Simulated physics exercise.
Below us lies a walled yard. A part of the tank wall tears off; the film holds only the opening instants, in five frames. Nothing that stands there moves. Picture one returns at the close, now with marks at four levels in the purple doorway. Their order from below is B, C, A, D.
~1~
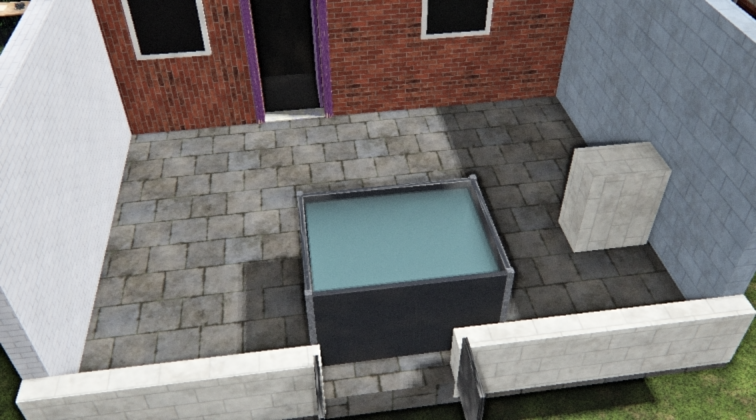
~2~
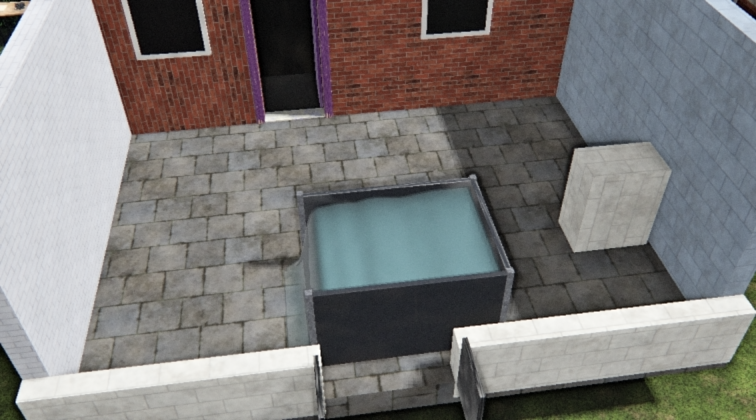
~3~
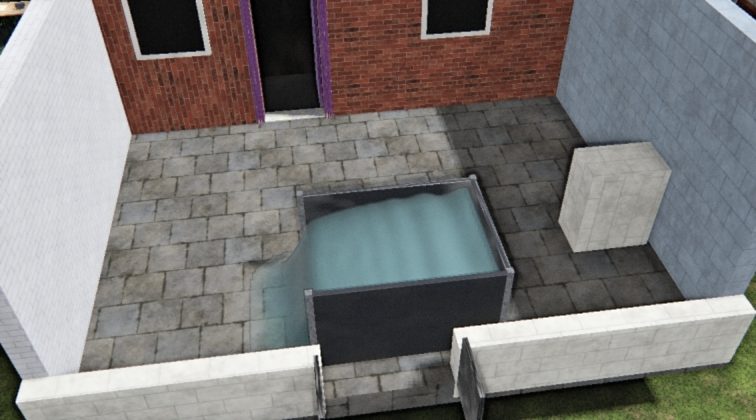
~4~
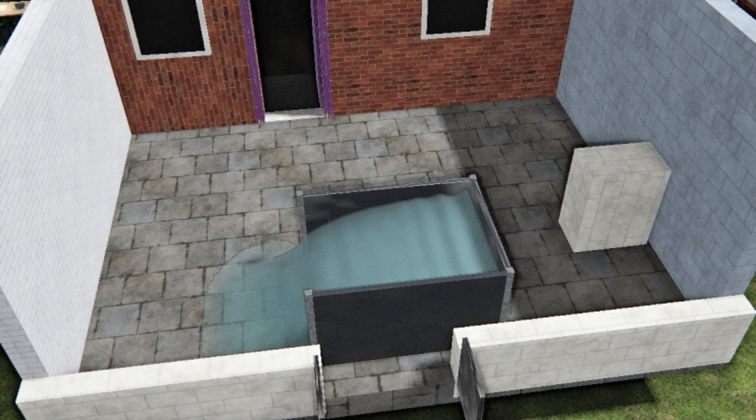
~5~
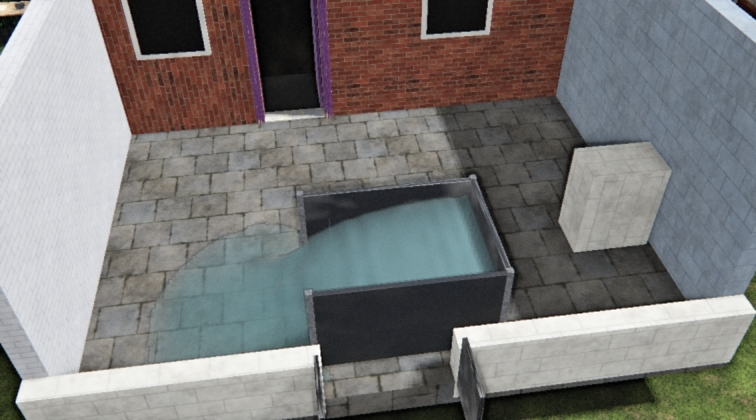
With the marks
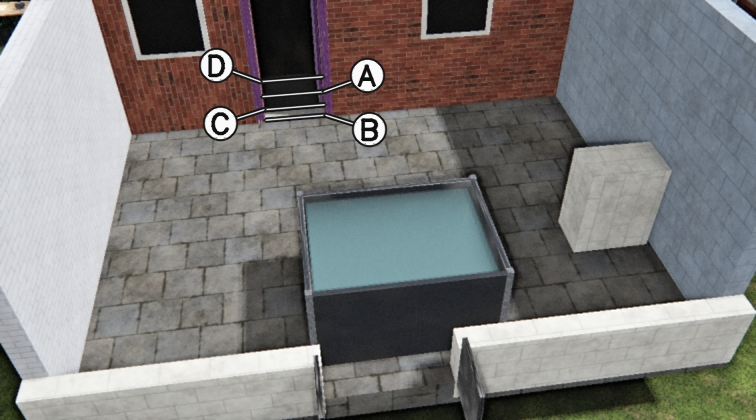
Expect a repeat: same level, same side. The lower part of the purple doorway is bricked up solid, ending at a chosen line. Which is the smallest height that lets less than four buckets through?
It is C.
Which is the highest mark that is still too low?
B.
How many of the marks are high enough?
Three of the four.
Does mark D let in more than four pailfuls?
No.
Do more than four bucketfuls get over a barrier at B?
Yes.
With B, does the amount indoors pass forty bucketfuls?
No, less.
On the marked copy, A at (293, 94); B at (295, 117); C at (294, 107); D at (291, 79); from the bottom up B, C, A, D.
With A, nothing gets over.
With B, about 14 bucketfuls get in.
With C, a splash gets over, under a bucket.
With D, nothing gets over.
